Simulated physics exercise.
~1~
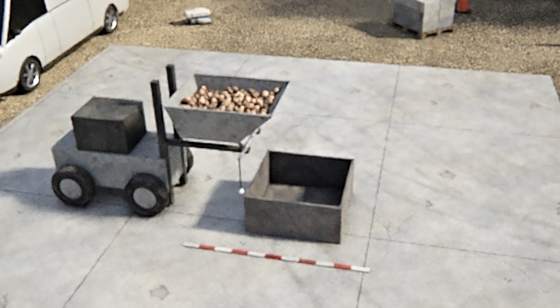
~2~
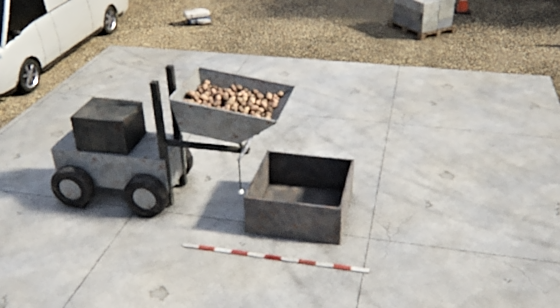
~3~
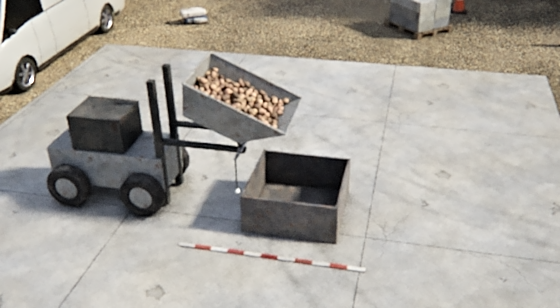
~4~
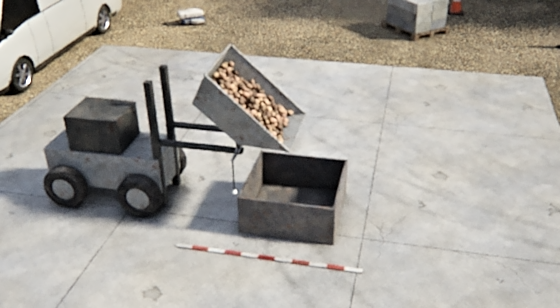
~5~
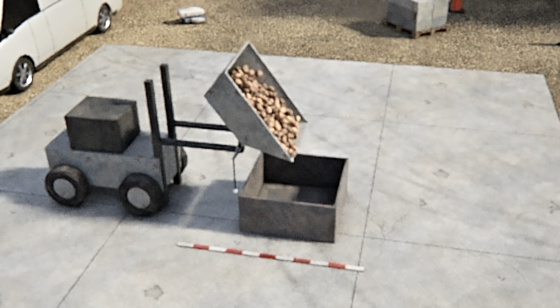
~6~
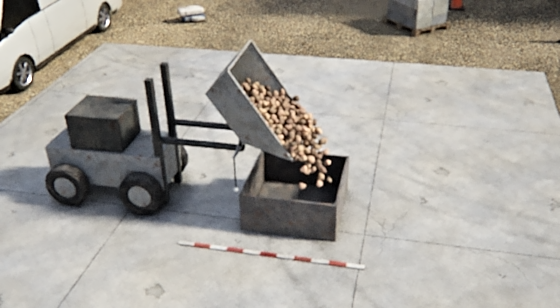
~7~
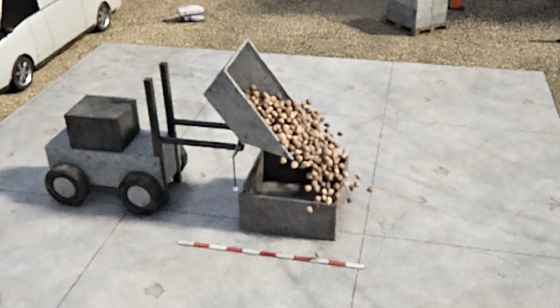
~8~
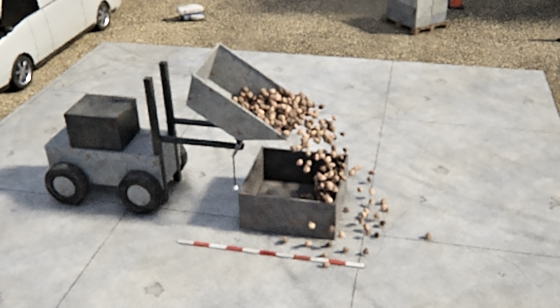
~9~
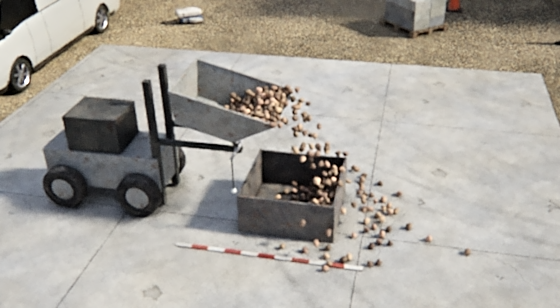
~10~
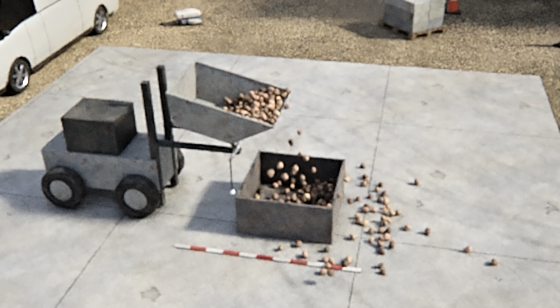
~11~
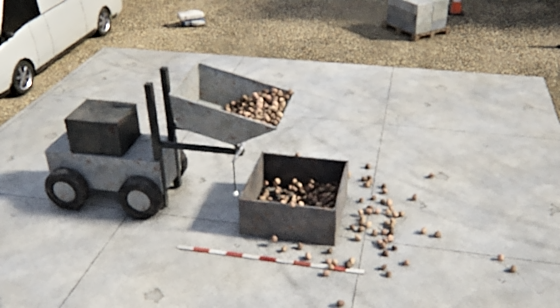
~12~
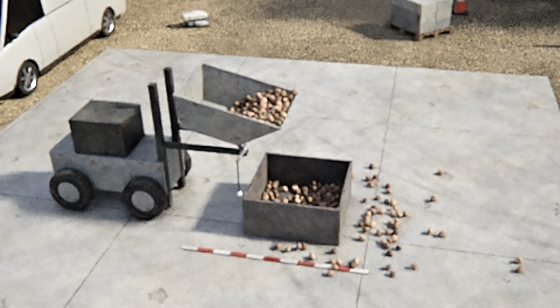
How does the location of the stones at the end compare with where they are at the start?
At the start the stones are all heaped in the raised skip. By the end they are spread lower and farther right, with some still in the skip, many in the bin and a smaller share scattered on the concrete mostly to the right of the bin.
